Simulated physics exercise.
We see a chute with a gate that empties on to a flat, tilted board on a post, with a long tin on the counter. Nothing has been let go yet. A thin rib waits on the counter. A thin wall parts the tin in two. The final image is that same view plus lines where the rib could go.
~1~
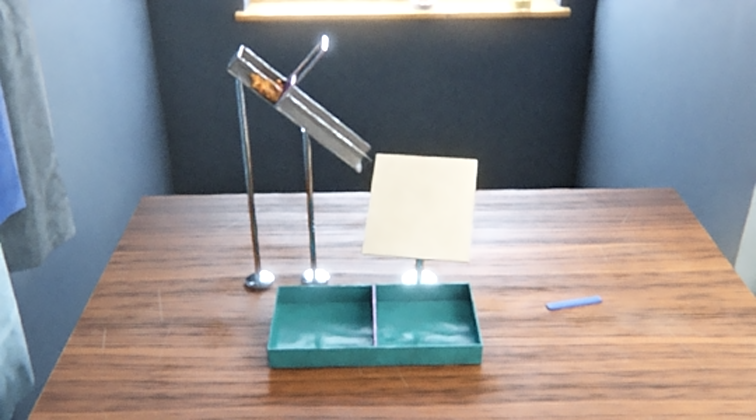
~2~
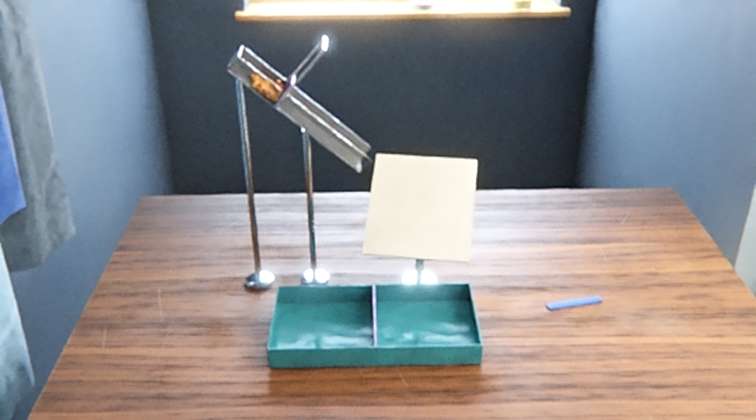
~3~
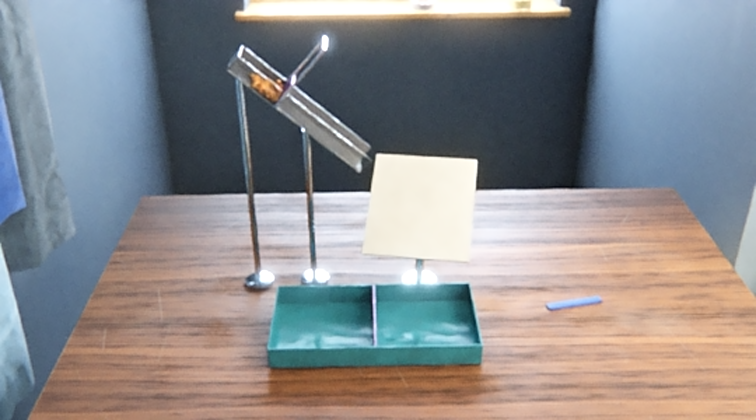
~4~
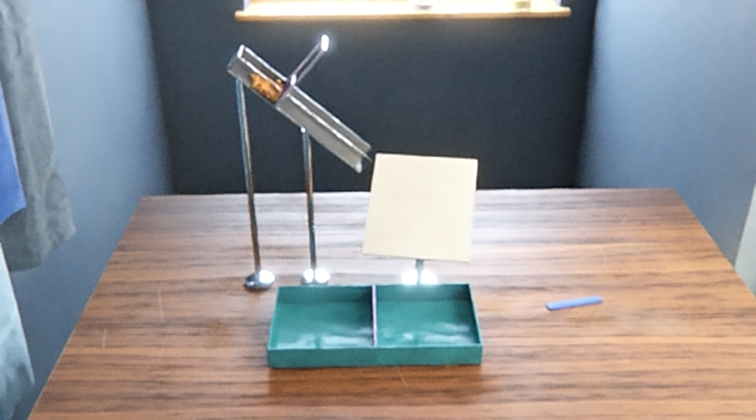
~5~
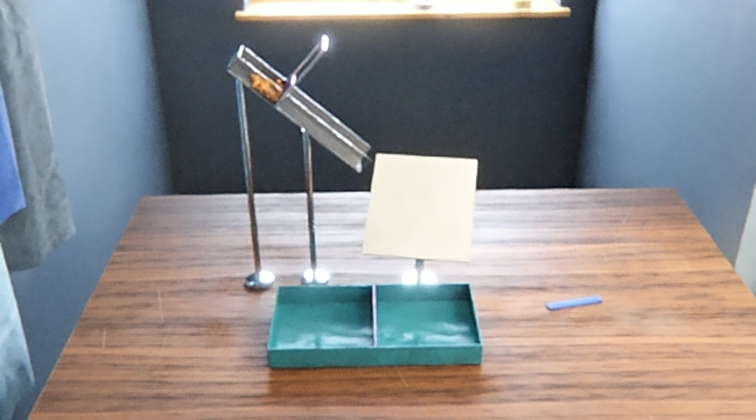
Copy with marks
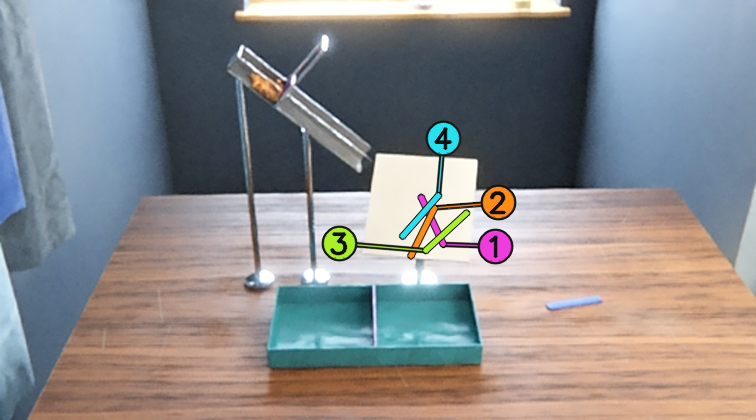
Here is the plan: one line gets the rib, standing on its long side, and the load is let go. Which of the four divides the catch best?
The best line is 4.
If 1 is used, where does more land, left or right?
The right half.
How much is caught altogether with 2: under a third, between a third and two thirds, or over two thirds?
Line 2 gives over two thirds.
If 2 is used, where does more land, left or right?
The right half.
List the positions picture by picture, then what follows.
The first frame shows load behind the gate at (269, 86), roasted chickpeas; lip of the chute at (360, 166), sloping fairly steeply.
The second frame shows middle of the board at (421, 206), tilted fairly steeply; middle of its low edge at (415, 258); of its high edge at (427, 157).
The third frame shows front corners of the tin at (268, 349) and (482, 345); front end of its middle wall at (375, 347); gate still shut at (291, 83).
The fourth frame shows middle of the load at (269, 86); lip at (360, 166).
The fifth frame shows middle of the load at (269, 86); lip at (360, 166).
On the marked copy, line 1 from (421, 197) to (443, 244); line 2 from (434, 207) to (410, 255); line 3 from (466, 213) to (425, 250); line 4 from (438, 195) to (402, 236).
Choosing 1, of what is caught, a small part in the left half, nearly all in the right.
Choosing 2, of what is caught, a small part in the left half, nearly all in the right.
Choosing 3, of what is caught, a small part in the left half, nearly all in the right.
Choosing 4, of what is caught, about a third in the left half, about two thirds in the right.
